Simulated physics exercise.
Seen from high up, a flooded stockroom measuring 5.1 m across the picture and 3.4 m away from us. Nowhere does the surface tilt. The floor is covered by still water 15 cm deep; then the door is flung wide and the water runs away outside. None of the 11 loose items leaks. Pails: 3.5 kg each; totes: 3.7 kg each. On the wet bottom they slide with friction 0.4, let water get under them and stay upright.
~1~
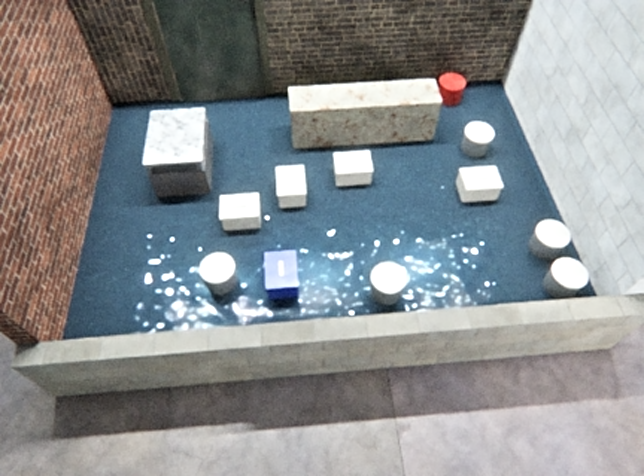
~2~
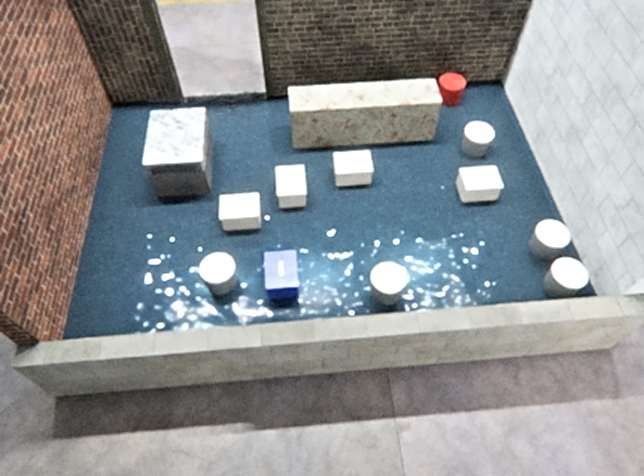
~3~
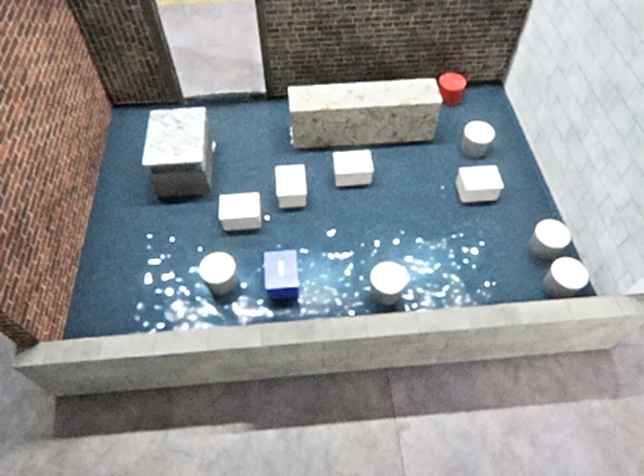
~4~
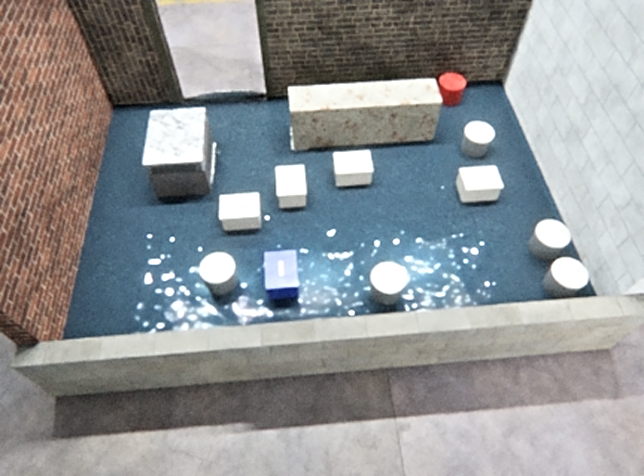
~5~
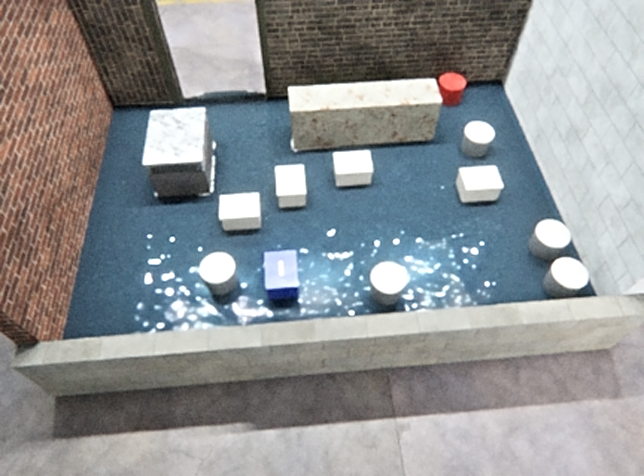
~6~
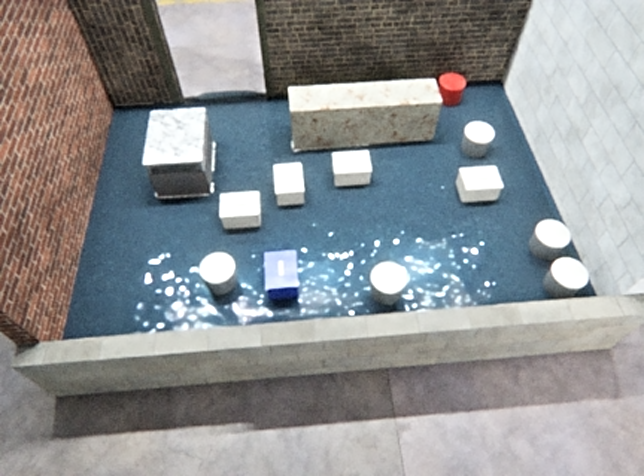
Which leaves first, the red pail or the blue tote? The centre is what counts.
The red one.
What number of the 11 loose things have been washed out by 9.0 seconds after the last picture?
The answer is 2.
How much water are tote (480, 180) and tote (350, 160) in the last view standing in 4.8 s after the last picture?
Some 12 cm at the first, some 12 cm at the second.
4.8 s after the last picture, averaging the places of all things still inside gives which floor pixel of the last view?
(352, 196).
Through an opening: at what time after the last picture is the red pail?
At roughly 10.0 seconds.
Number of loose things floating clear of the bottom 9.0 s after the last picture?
At that time the total is 9.
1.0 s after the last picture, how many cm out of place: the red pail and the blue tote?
Close to 10 and 5 centimetres by then.
Then, 1.0 s after the last picture the red pail is near (445, 82), 0.1 m from its start, afloat; the blue tote is near (280, 265), 0.0 m from its start, afloat; 0 of 11 are out; 11 afloat.
Then, 4.8 s after the last picture the red pail is near (369, 82), 1.0 m from its start, afloat; the blue tote is near (239, 255), 0.5 m from its start, afloat; 0 of 11 are out; 11 afloat.
Then, 9.0 s after the last picture the red pail is near (275, 88), 2.2 m from its start, afloat; the blue tote is near (229, 242), 0.6 m from its start, afloat; 2 of 11 are out; 9 afloat.
Then, 13.0 s after the last picture the red pail has gone out (10.2 s after the last picture); the blue tote is near (223, 227), 0.8 m from its start, afloat; 4 of 11 are out; 7 afloat.
